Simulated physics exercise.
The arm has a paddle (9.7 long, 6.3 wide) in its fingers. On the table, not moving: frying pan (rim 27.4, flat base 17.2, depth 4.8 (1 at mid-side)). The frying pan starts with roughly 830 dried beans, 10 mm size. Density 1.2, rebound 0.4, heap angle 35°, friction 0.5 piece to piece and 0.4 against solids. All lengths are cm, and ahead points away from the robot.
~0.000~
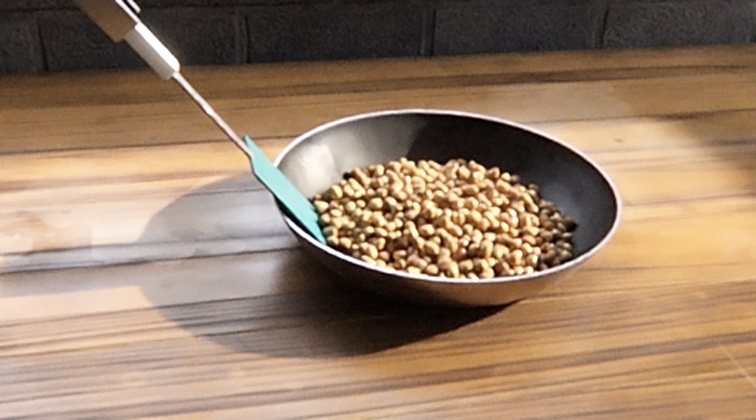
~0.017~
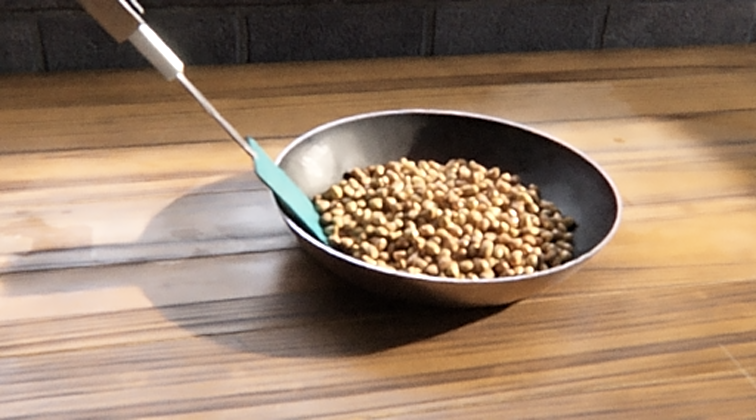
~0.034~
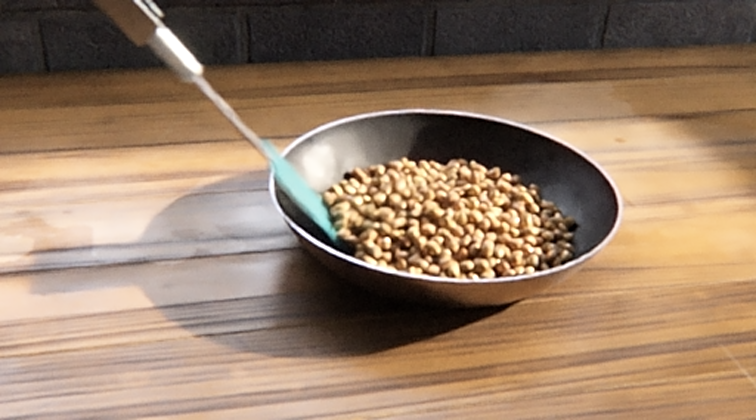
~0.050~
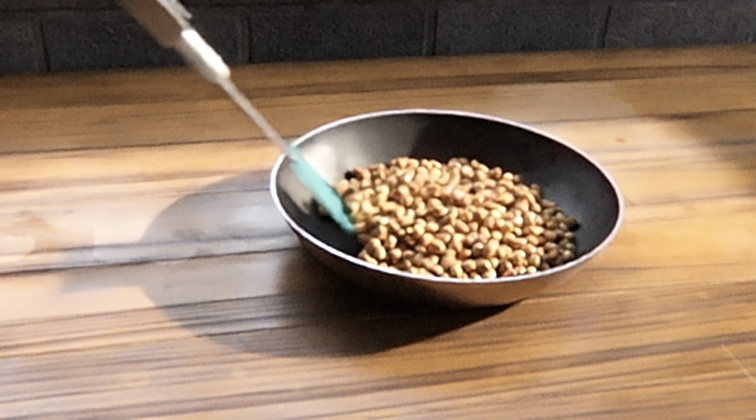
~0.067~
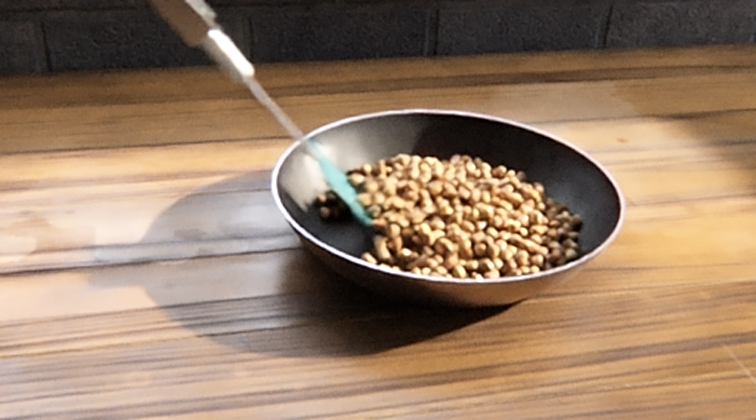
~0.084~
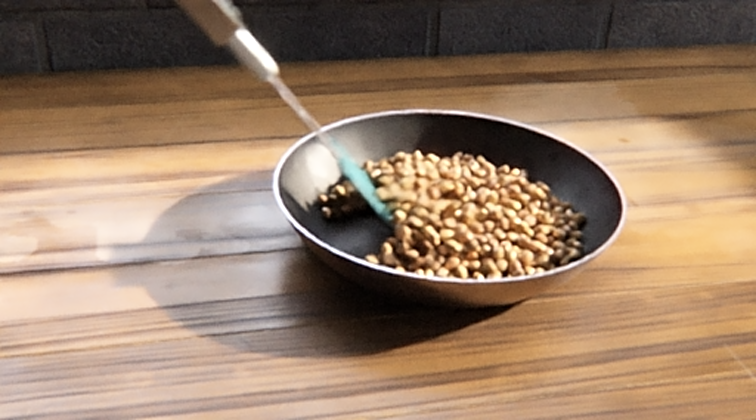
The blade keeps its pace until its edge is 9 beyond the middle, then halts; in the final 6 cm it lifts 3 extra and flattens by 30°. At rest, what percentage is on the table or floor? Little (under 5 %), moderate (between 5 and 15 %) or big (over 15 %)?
On the table or floor the share is moderate, between 5 and 15 %.
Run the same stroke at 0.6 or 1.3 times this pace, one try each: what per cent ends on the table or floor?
About 0 and 15 per cent.
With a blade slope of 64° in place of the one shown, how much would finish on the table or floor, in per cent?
In that case some 10 per cent.
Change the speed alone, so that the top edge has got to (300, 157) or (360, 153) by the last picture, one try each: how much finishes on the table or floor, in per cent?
About 0 and 15 per cent.
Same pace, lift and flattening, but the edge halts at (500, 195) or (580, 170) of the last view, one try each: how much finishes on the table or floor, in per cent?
About 0 and 20 per cent.
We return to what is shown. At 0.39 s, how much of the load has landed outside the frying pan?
Roughly 8 per cent.
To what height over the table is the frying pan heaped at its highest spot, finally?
Roughly 6.0 cm.
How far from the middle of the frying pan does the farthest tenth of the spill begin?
Roughly 30 cm.
After 0.12 s, sloping 52°, highest piece 6 above the table; 830 in the frying pan.
After 0.17 s, sloping 42°, highest piece 6 above the table; 830 in the frying pan.
After 0.39 s, sloping 22°, highest piece 9 above the table; 750 in the frying pan, 74 on the table or floor, 6 on the blade or in flight.
After 1.44 s, sloping 22°, highest piece 6 above the table; 748 in the frying pan, 82 on the table or floor.
In the end, 748 in the frying pan, 82 on the table or floor. That is 10 % on the table or floor.
